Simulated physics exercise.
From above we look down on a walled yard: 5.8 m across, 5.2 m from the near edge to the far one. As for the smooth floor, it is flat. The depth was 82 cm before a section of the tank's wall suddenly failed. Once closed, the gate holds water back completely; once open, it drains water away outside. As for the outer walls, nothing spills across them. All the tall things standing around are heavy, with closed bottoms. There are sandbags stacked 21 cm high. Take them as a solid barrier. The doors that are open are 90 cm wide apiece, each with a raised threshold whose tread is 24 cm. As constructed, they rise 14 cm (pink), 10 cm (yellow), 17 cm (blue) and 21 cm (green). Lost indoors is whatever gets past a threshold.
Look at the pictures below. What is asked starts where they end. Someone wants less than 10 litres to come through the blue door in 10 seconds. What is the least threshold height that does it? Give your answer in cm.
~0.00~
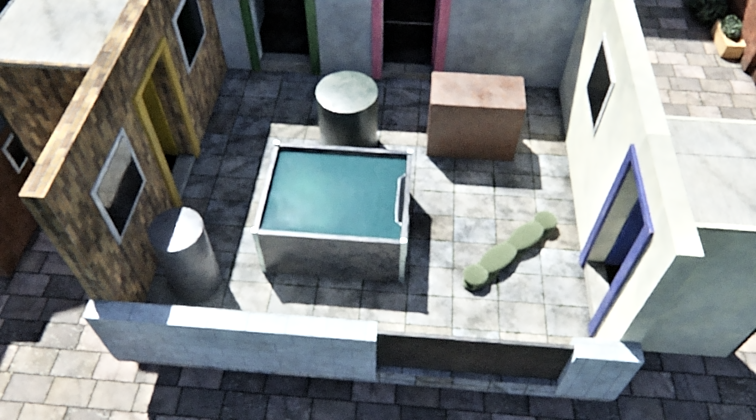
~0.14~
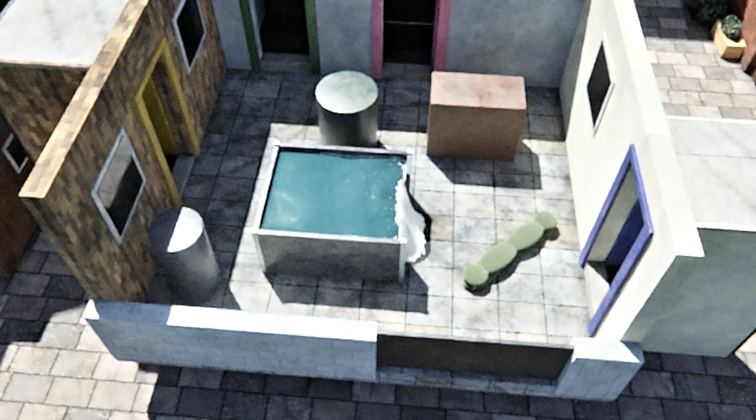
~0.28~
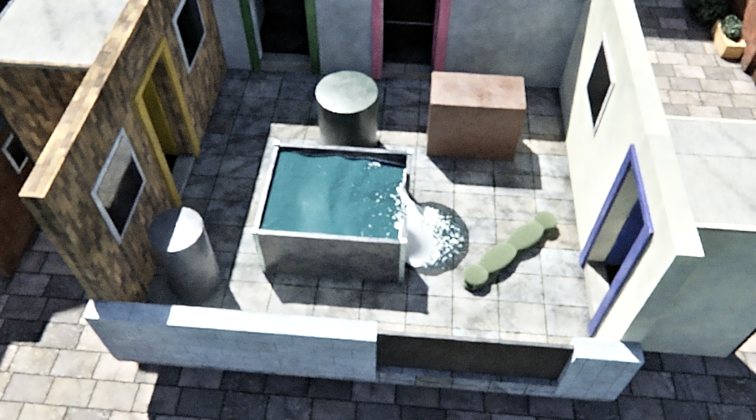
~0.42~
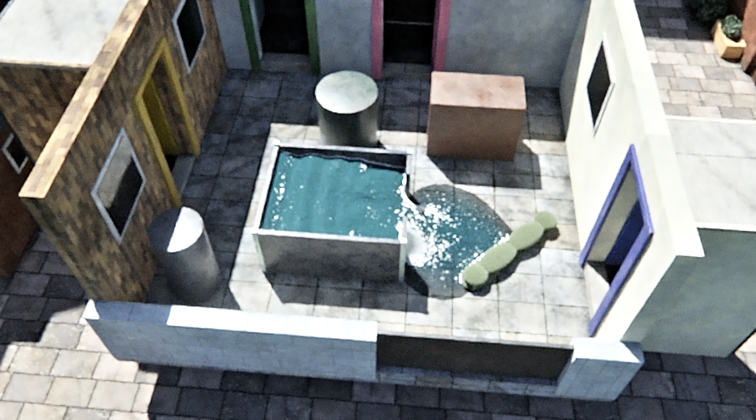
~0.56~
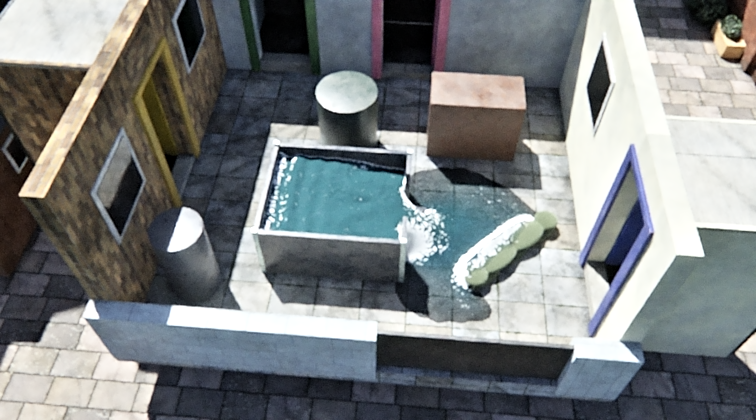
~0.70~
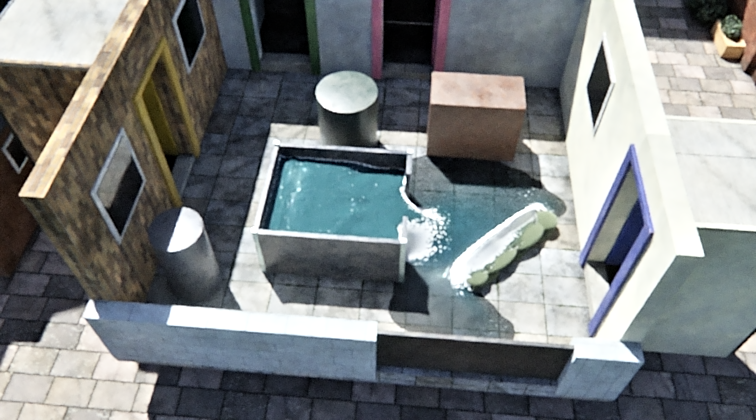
It needs to be around 11 cm high.
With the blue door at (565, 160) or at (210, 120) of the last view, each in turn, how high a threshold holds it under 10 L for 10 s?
Roughly 29 cm, then roughly 12.0 cm.
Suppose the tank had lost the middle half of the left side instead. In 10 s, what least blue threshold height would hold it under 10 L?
Some 10.0 centimetres.
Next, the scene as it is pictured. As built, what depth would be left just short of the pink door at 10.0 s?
Lab note: Depth approx. 5.0 cm.
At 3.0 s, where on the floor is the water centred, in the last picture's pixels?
About (442, 209).
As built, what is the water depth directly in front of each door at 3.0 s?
Centimetres: Pink = 7, yellow = 0, blue = 14, green = 0.
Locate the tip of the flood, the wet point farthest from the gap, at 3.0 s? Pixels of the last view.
At about (558, 93).
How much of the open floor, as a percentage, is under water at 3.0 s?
Near 50 per cent is wet.
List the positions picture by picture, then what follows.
The first frame shows the tank at (337, 194) is whole and still, 82 cm deep; the blue door at (609, 253) is dry.
In the second frame, the front is at (424, 252), 0.3 m from the gap at (403, 223); 0.2 m2 of floor is wet, 82 cm left at the back.
In the third frame, water pours out at (403, 223) and has run 0.9 m, to (463, 248); about 11 cm deep outside, 82 cm at the back.
In the fourth frame, water pours out at (403, 224) and has run 1.5 m, to (510, 238); about 9 cm deep outside, 77 cm at the back.
In the fifth frame, the front is at (534, 219), 1.9 m from the gap at (403, 224); 3.0 m2 of floor is wet, 70 cm left at the back.
In the sixth frame, the gap is at (403, 223), the front 2.3 m out at (557, 202); the back of the tank holds 71 cm; the blue door at (609, 253), 2.6 m from the gap, is still 1.1 m from the nearest water.
After 1.4 s water covers 30 % of the floor, deepest (42 cm) near (476, 263); 4 cm at the blue door, 0 litres in over its 17 cm threshold.
After 3.0 s water covers 50 % of the floor, deepest (32 cm) near (527, 99); 14 cm at the blue door, 0 litres in over its 17 cm threshold.
After 10.0 s water covers 95 % of the floor, deepest (14 cm) near (152, 285); 7 cm at the blue door, 0 litres in over its 17 cm threshold.
At the blue door as built, the water arrived by 1.4 s and peaked near 14 cm at 2.8 s.
Run again over the same 10 s with other heights there, 17 litres in over 10 cm, 2 litres over 13.5 cm. The limit of 10 litres is kept from about 11 cm up.
